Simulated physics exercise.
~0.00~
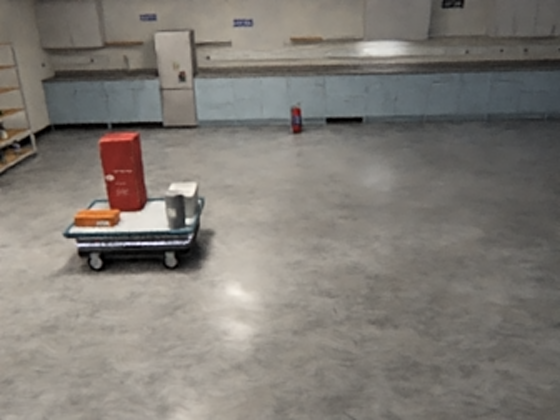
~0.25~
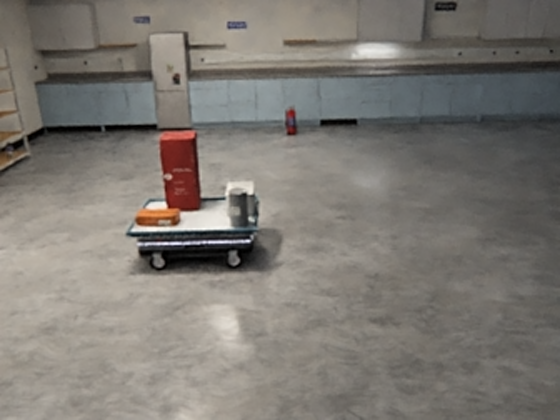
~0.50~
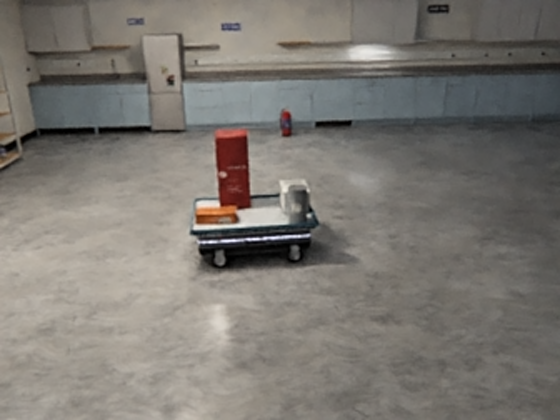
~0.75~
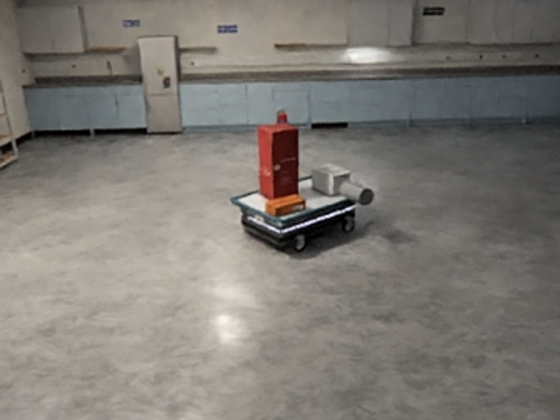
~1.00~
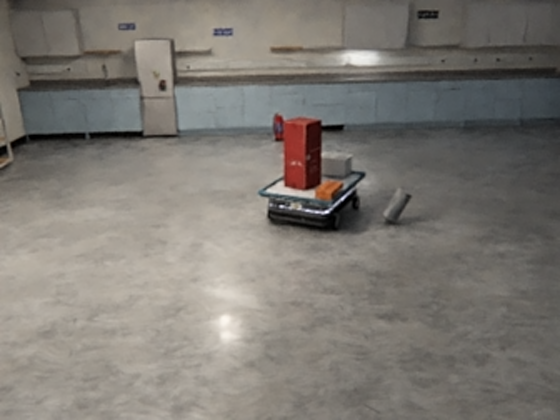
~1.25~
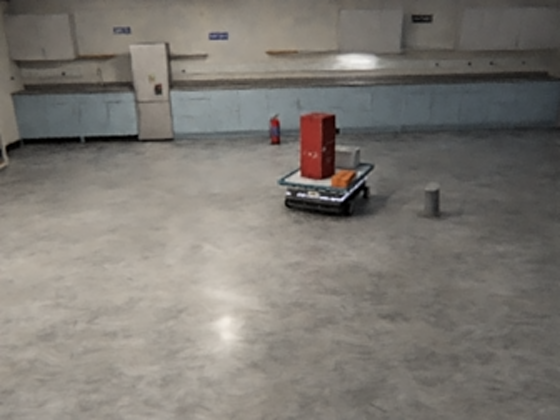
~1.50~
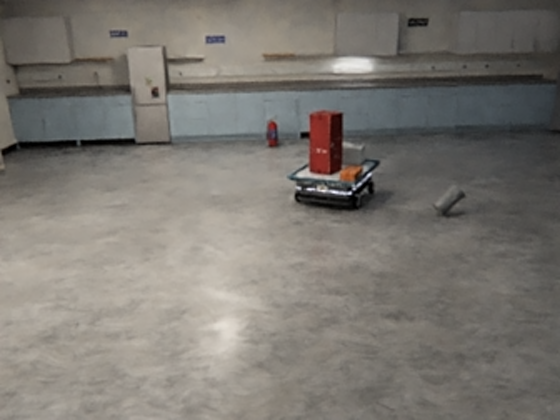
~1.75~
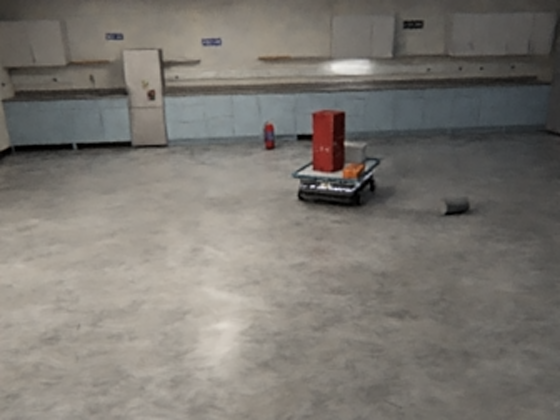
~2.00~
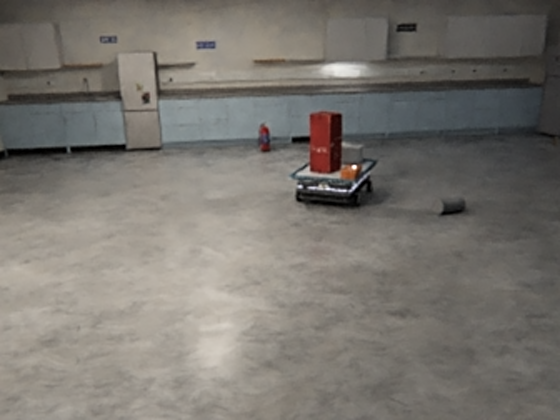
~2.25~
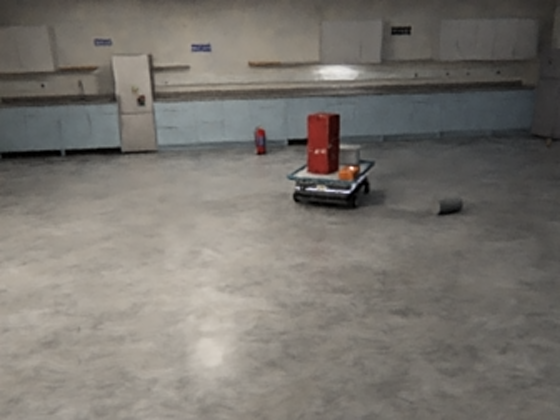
In a large room with a grey floor, a low cart carrying a red box, an orange parcel, a white tote and a grey canister rolls right, then curves away; the canister tips off the right side, tumbles and lies on the floor as the cart stops, the other items still aboard.
